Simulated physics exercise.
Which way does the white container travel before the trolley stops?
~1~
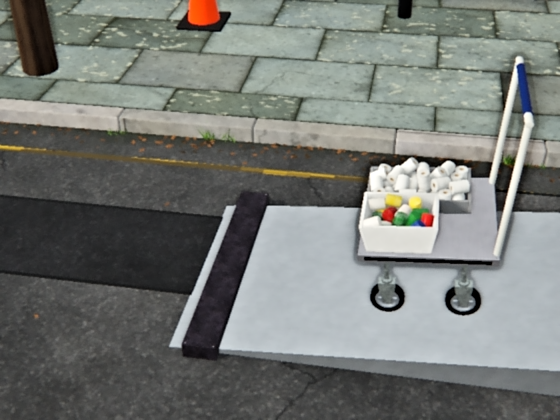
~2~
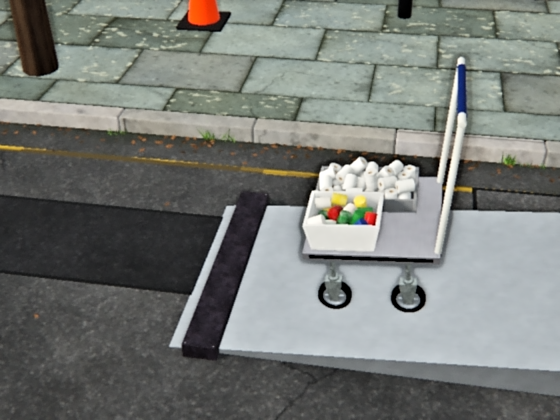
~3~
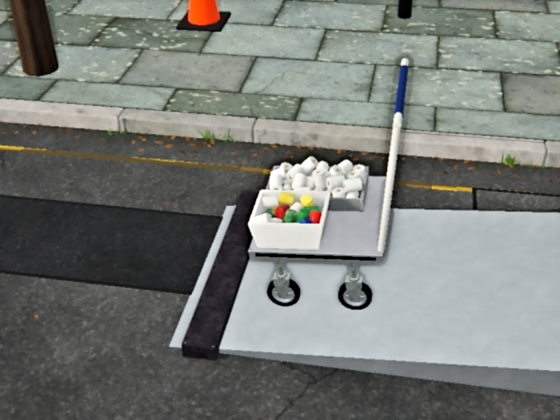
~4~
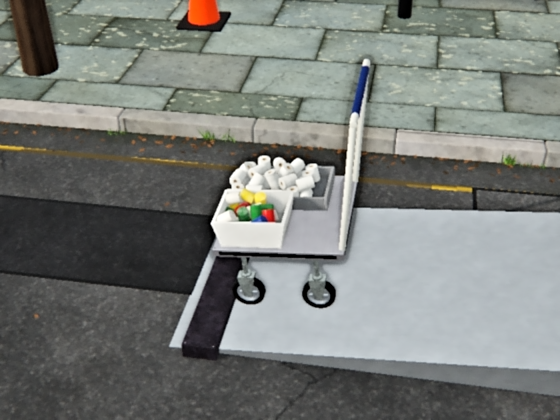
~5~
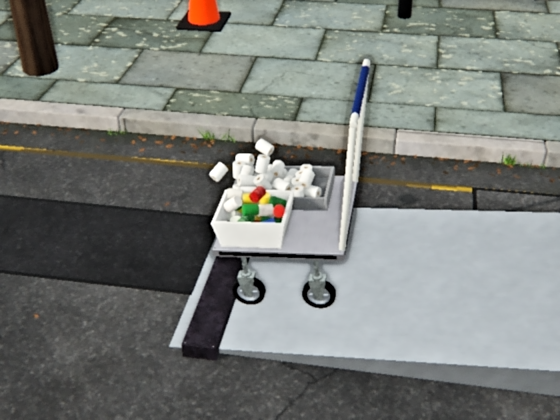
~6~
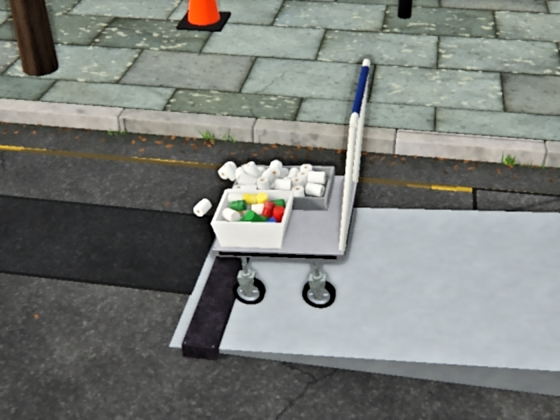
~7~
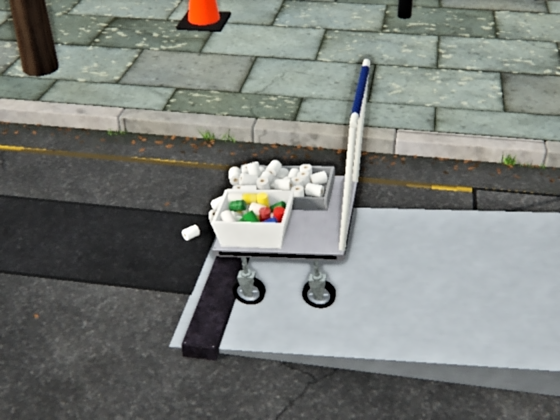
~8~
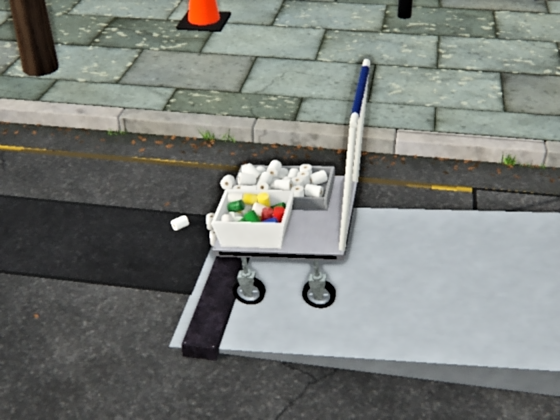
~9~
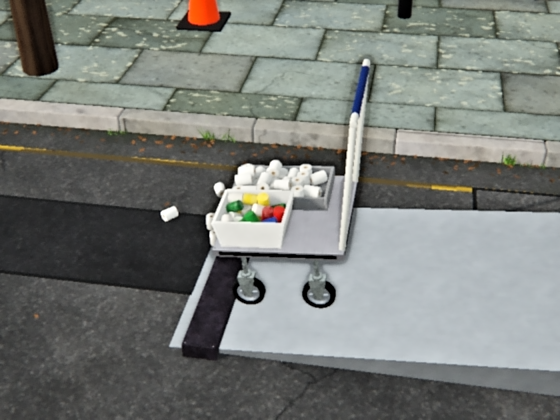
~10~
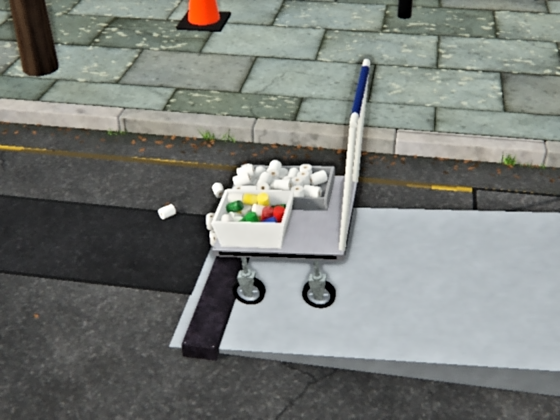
The white container travels to the left, riding on the trolley as it goes down the ramp.
